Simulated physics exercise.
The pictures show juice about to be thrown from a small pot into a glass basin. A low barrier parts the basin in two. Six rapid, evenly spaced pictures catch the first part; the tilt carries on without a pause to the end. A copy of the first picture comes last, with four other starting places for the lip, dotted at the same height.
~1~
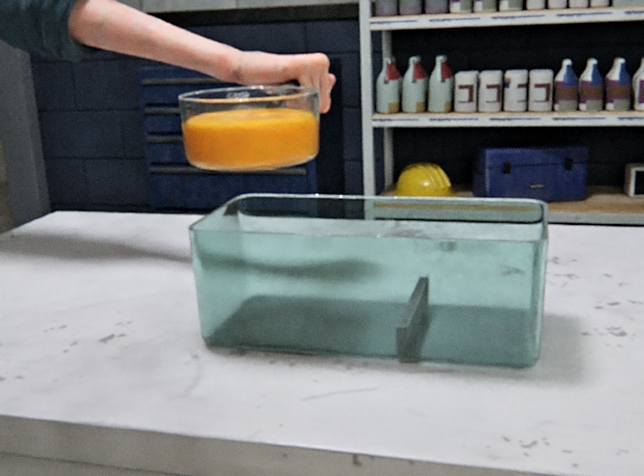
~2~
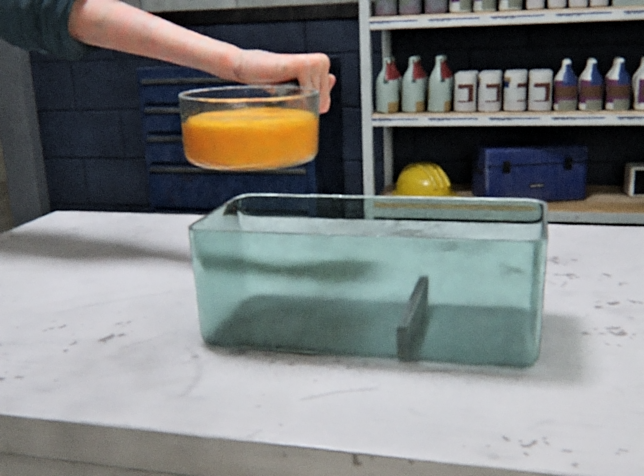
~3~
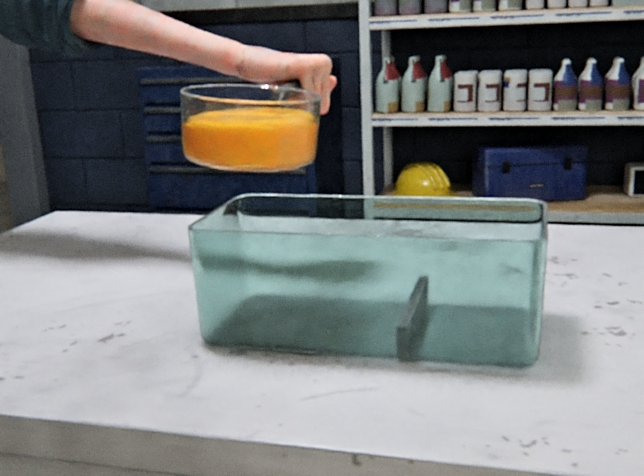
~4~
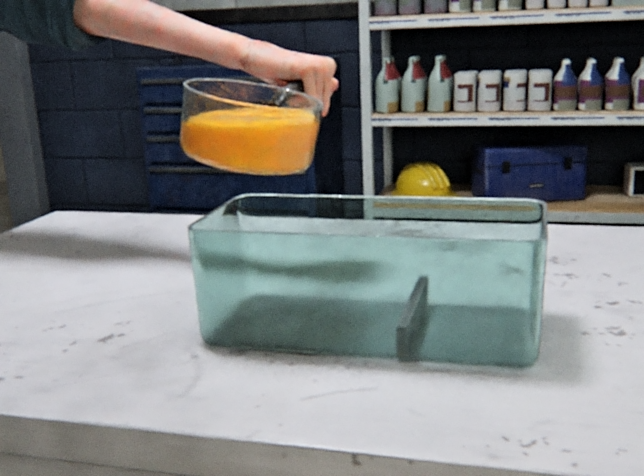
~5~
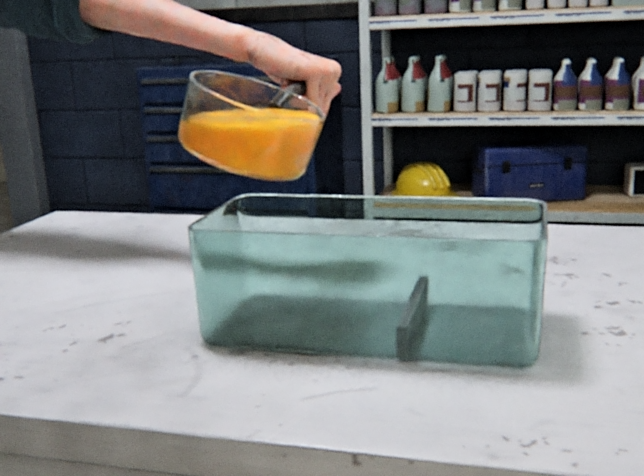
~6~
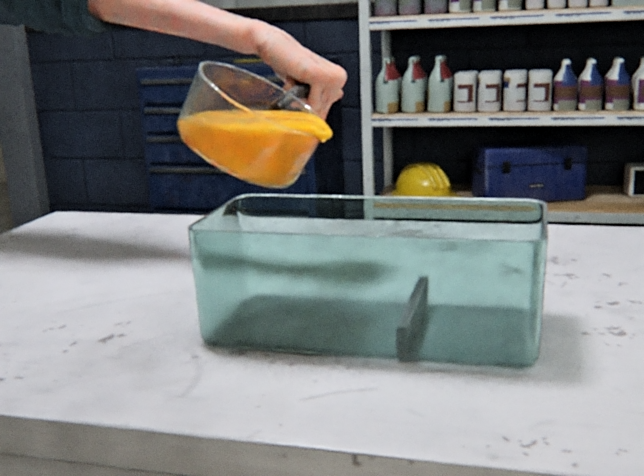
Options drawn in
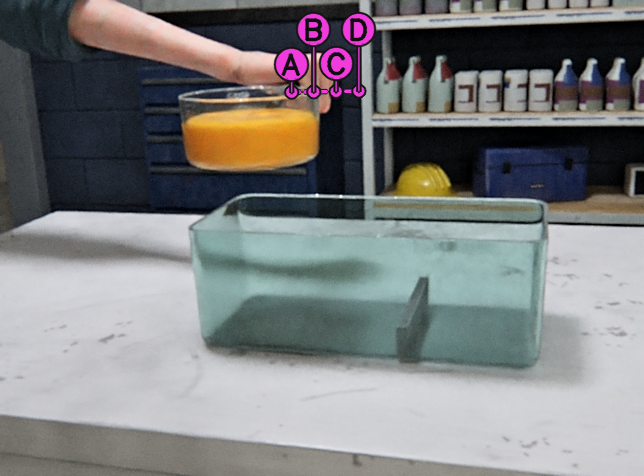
Orange juice in a clear glass pot tilting rightward in a hand above a divided glass basin, juice just cresting the lip.
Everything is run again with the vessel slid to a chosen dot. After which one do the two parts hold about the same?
D is best.
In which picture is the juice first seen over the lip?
In picture 6.
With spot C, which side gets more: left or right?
The left one.
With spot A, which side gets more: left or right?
The left one.
On the marked copy, A at (291, 92); B at (313, 91); C at (336, 91); D at (358, 91).
Choosing A, about 92 % ends left of the wall and 8 % right of it.
Choosing B, about 92 % ends left of the wall and 8 % right of it.
Choosing C, about 81 % ends left of the wall and 18 % right of it.
Choosing D, about 53 % ends left of the wall and 47 % right of it.
